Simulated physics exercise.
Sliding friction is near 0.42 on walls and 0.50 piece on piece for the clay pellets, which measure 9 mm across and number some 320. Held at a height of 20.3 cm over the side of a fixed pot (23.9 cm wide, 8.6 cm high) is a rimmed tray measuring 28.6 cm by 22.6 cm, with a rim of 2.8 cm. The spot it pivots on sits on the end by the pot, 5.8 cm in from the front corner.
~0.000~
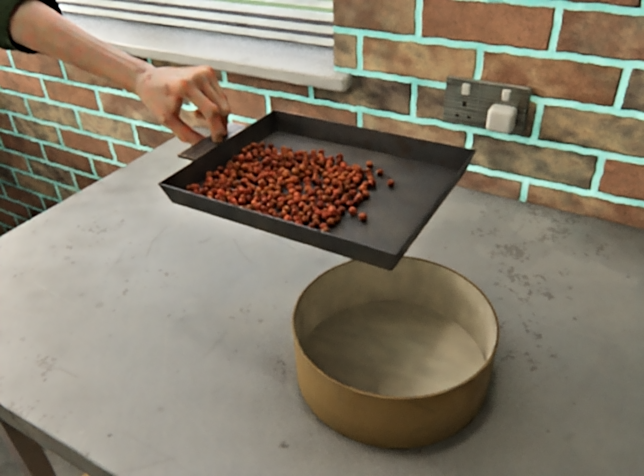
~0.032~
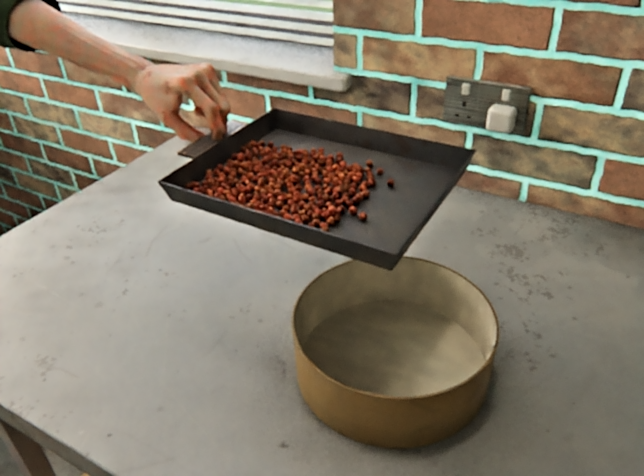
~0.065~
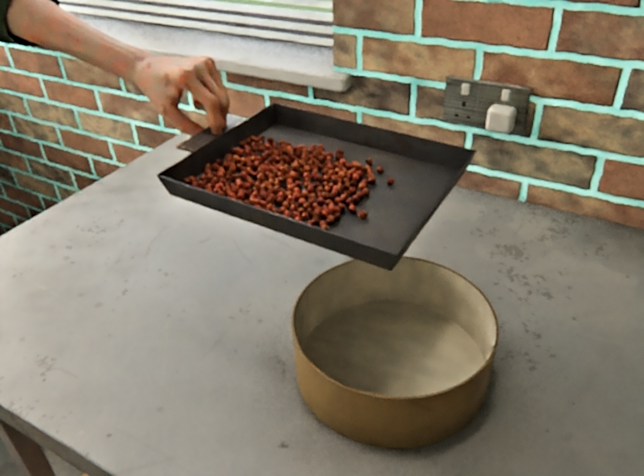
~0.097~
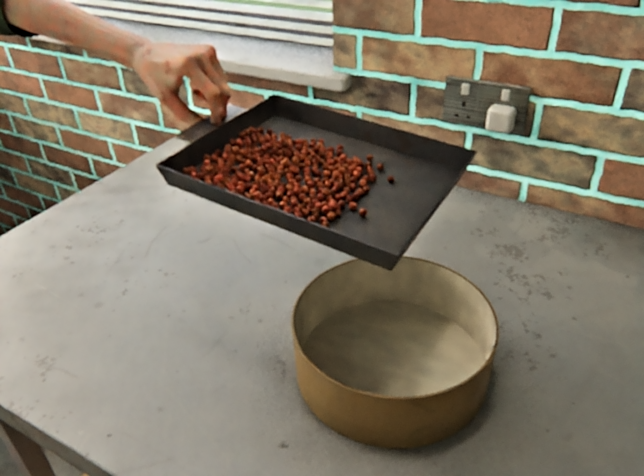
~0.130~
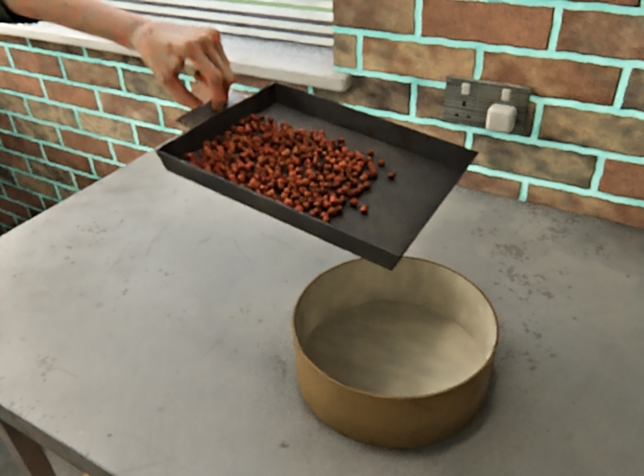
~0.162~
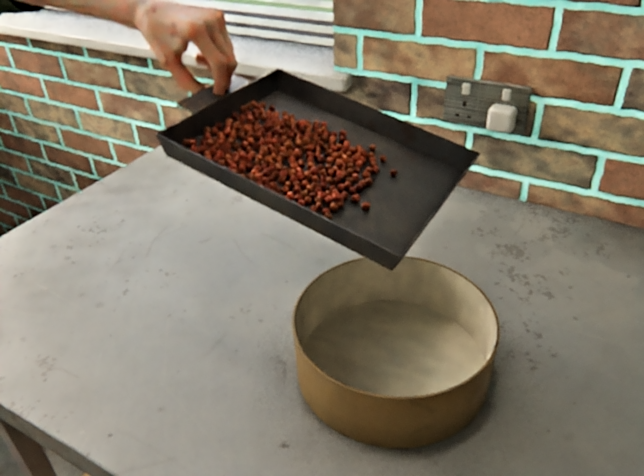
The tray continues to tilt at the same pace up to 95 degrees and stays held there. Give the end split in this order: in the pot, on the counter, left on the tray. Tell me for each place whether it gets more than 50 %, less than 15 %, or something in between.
I expect pot: In between, counter: More than 50 %, tray: Less than 15 %.
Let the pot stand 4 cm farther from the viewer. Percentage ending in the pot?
In that setup it would come to near 45 per cent.
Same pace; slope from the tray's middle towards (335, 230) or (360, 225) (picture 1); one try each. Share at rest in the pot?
Approximately 85 percent, then 70 percent.
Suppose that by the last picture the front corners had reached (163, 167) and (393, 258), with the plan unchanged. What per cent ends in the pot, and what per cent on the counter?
That works out as pot 90 and counter 10.
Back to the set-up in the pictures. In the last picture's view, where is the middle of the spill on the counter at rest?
(566, 355), about.
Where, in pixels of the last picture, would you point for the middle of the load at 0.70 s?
Close to pixel (458, 226).
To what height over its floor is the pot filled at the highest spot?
Roughly 2.0 cm up.
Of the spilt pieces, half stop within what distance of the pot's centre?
Roughly 24 cm from the centre.
Then, at 0.48 s, tilt 53 degrees; the tray holds 100 %, the pot 0 %.
Then, at 0.70 s, tilt 81 degrees; the tray holds 65 %, the pot 0 %.
Then, at 1.02 s, tilt 95 degrees; the tray holds 10 %, the pot 25 %.
By 1.8 s all is still; pot 40 %, counter 60 %, tray 0 %.
